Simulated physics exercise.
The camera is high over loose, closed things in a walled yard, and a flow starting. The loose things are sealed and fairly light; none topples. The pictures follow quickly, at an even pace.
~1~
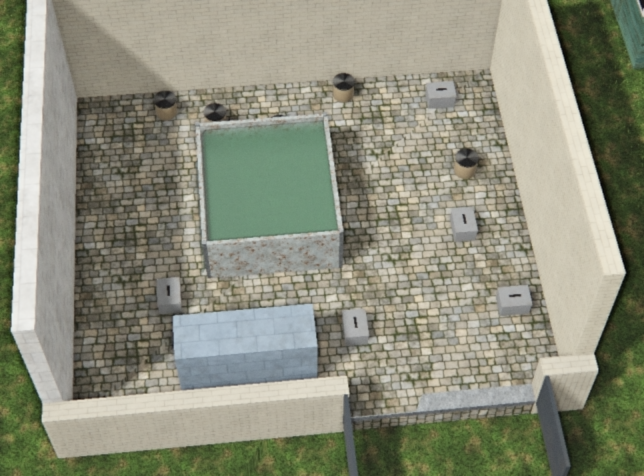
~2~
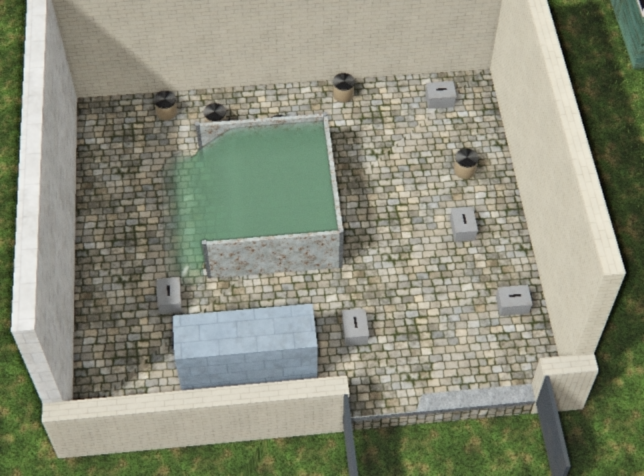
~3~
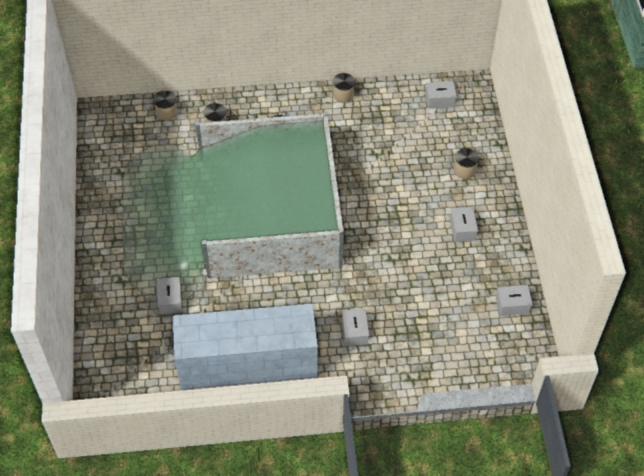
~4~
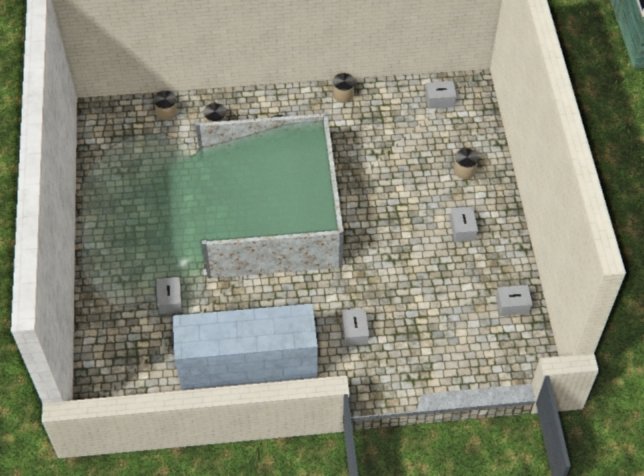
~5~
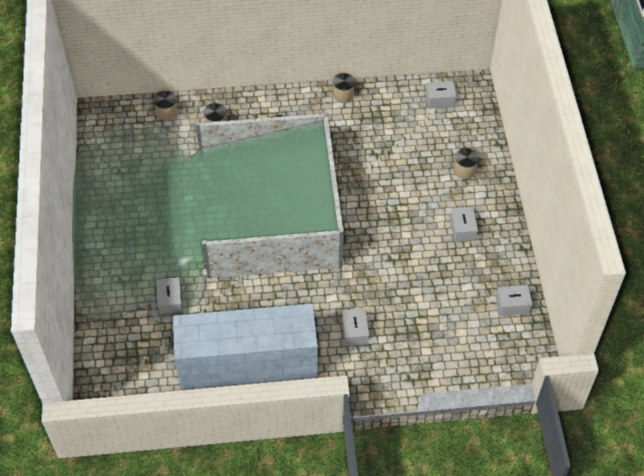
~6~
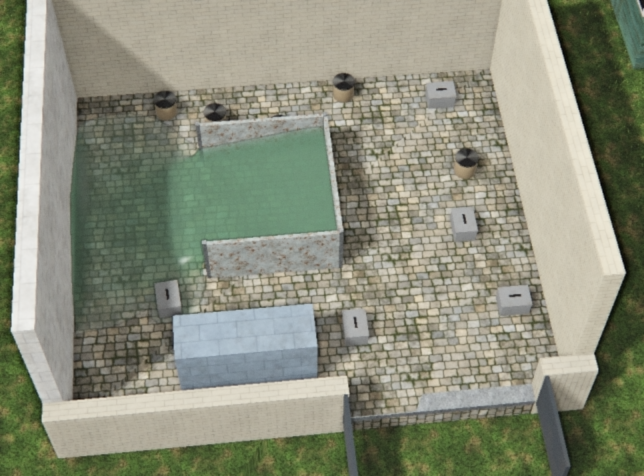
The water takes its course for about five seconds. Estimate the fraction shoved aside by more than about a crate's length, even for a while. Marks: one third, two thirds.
That comes to at least two thirds.
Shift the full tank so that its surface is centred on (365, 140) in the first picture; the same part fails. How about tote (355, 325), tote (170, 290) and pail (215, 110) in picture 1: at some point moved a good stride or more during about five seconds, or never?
One after the other: Less than that, moved that far, yes.
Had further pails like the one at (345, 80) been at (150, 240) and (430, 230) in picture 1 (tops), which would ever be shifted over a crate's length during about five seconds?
In that order: Yes, no.
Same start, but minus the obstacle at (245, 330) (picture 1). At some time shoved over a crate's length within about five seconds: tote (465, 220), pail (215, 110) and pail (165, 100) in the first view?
In turn: No, shifted that much, shifted that much.
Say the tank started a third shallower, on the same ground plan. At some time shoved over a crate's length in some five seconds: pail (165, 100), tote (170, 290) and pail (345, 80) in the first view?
In that order: Yes, that far or more, pushed that far.
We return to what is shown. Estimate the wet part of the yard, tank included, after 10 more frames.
Roughly 45 per cent.
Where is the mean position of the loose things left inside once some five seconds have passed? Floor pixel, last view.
Roughly at (465, 212).
A moment on, 0 of 10 are well off their spots; 0 afloat.
Next, 1 of 10 are well off their spots; 0 afloat.
Later, 5 of 10 are well off their spots; 4 afloat.
In the end, 7 of 10 are well off their spots, and 7 have been at some point; 6 afloat.
